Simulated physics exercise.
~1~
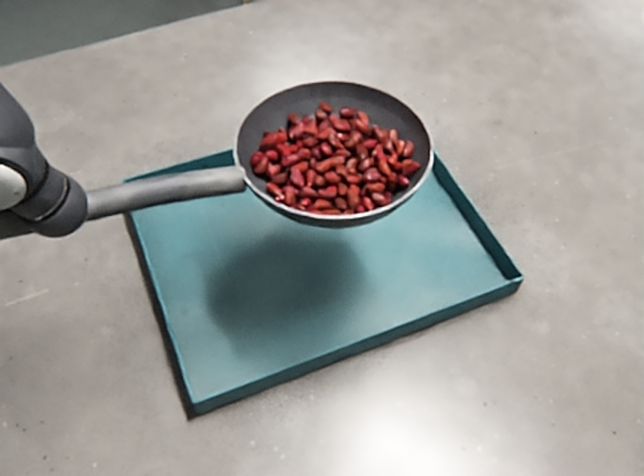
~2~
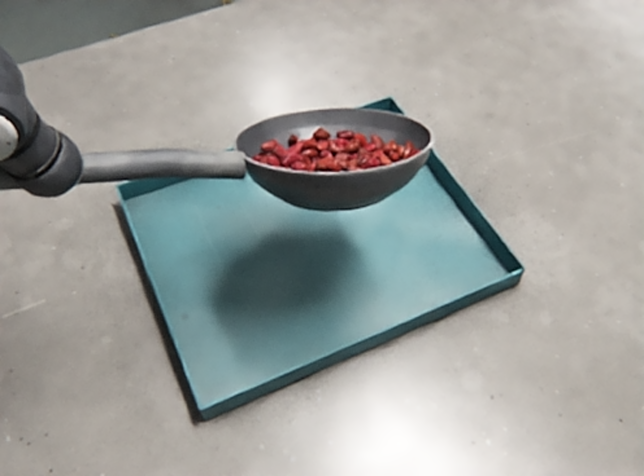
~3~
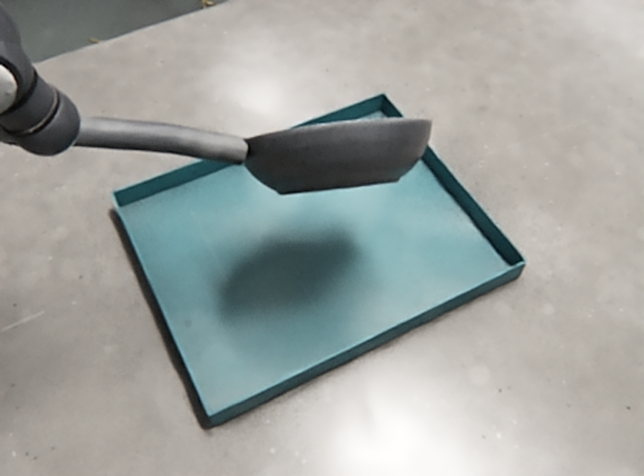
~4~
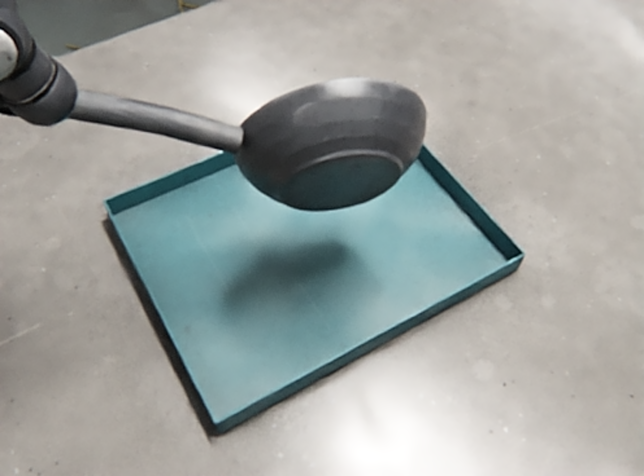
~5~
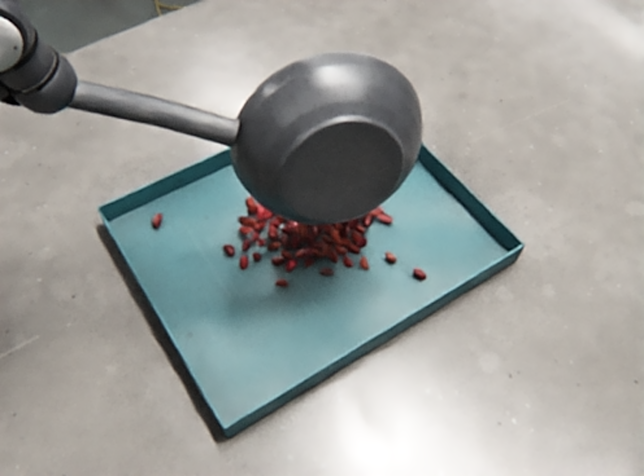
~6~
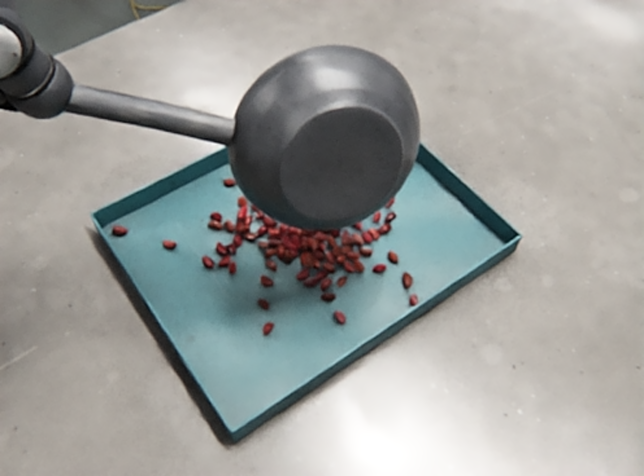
Robot arm tilting a dark pan of red kidney beans until they spill out and scatter across a teal tray below.
